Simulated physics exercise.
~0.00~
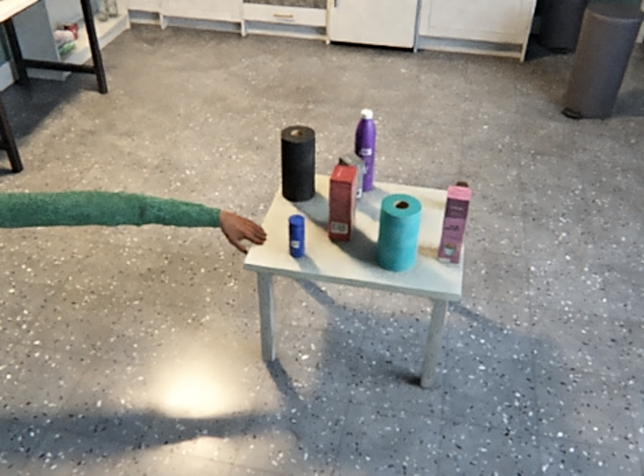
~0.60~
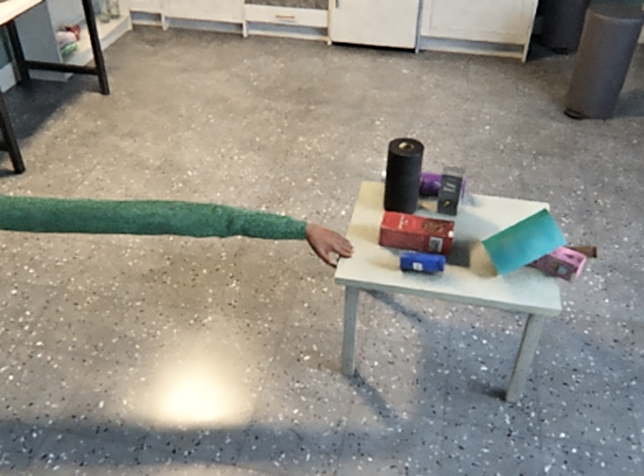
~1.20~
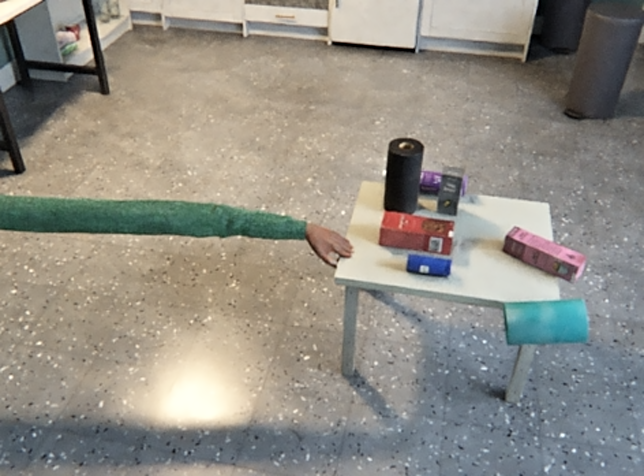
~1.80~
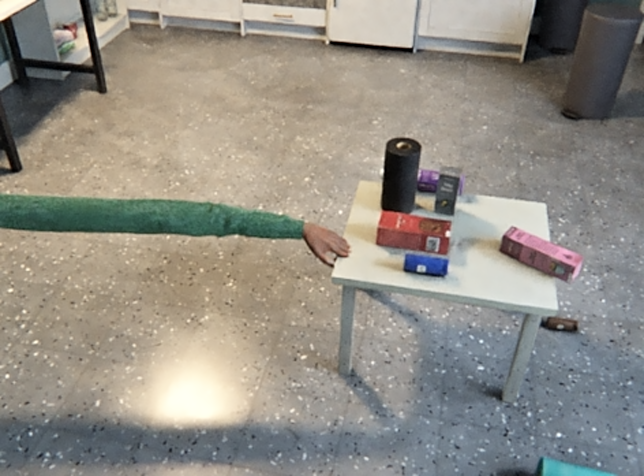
A hand in a green sleeve shoved a small white table to the right, toppling several of the things on it, and a turquoise roll tipped over and fell off onto the floor, while the black roll and grey carton stayed upright.
